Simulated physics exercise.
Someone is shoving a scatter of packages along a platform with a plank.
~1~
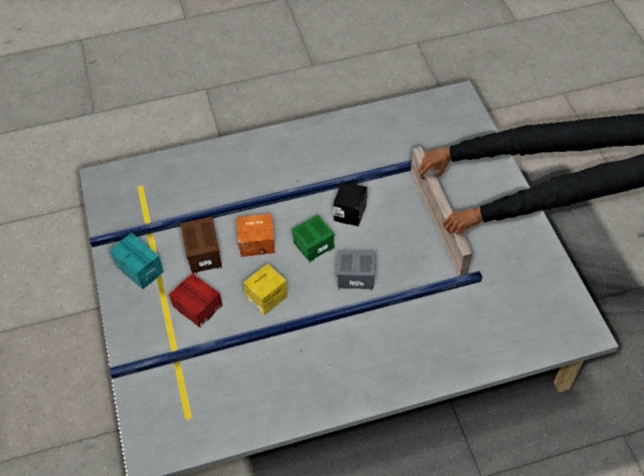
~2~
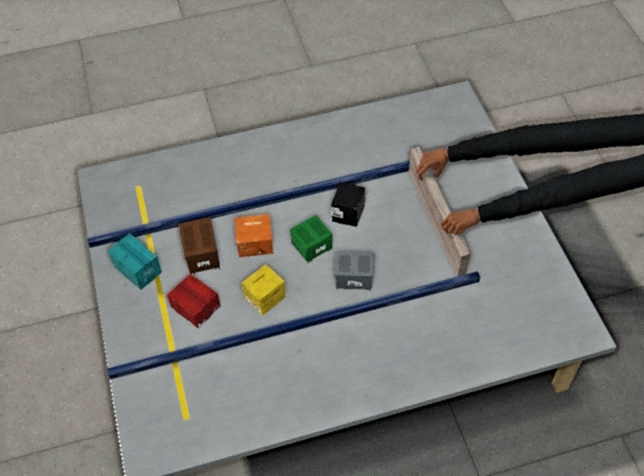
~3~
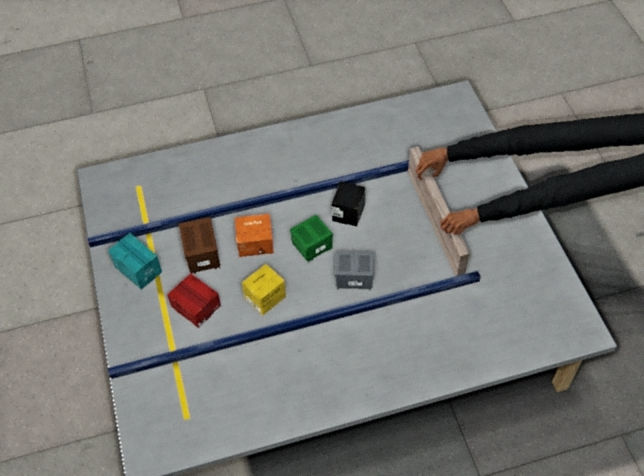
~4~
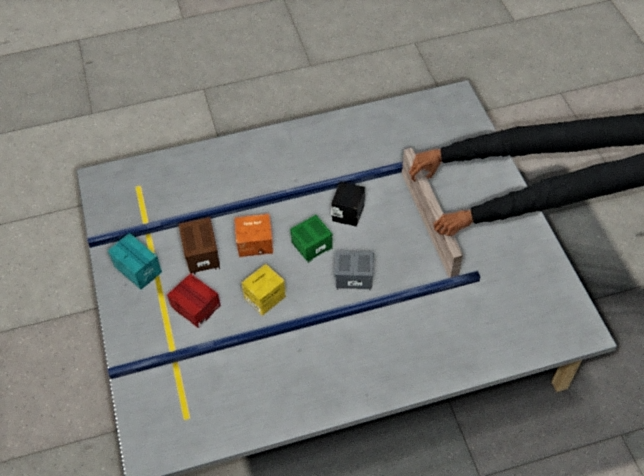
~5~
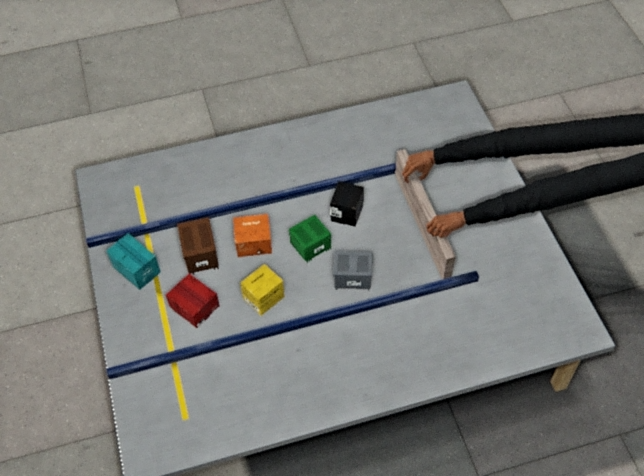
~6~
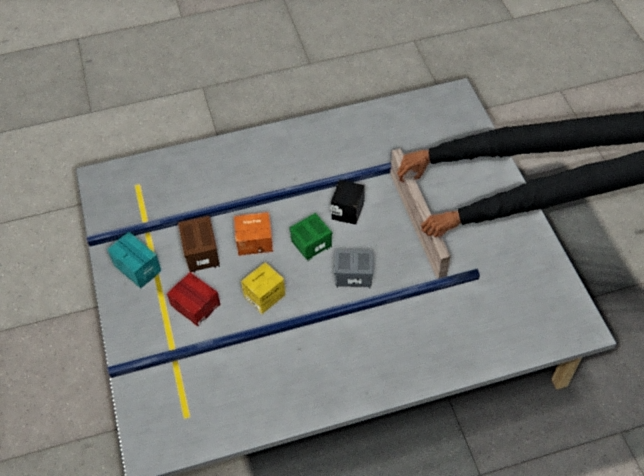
Two hands sliding a wooden plank slightly left between blue rails on a grey platform, the scattered colourful boxes staying still.
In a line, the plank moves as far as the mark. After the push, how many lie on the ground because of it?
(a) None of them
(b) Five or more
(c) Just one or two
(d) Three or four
d, three or four.
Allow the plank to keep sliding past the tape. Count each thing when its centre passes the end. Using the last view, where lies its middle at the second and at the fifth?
For the first, roughly (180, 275); for the next, roughly (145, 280).
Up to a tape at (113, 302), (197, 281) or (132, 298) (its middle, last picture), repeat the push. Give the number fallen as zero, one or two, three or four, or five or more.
Going through the places as listed, I'd say more than four, then 1 or 2, then 5 or more.
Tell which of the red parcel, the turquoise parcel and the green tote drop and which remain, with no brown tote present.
Here's how it goes: The red parcel ends up down, the turquoise parcel ends up down, and the green tote is still up there.
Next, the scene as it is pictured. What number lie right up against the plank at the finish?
3 of them.
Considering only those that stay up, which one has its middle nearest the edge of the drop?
It's the yellow box that ends nearest.
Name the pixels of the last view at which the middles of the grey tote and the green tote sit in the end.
Around (147, 329) and around (145, 296).
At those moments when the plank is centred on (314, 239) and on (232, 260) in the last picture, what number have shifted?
At that stage 3; at the next, 8.
Early on, none off yet; turquoise parcel at rest near (135, 260); red parcel at rest near (194, 299); brown tote at rest near (200, 245).
A while later, none off yet; turquoise parcel at rest near (135, 260); red parcel moving near (190, 300); brown tote travelled a little near (191, 247).
Further along, none off yet; turquoise parcel travelled about its own width near (93, 269); red parcel travelled well along near (130, 306); brown tote travelled well along near (125, 268).
Finally, the number that fall off is three or four; lost, brown tote, red parcel and turquoise parcel.
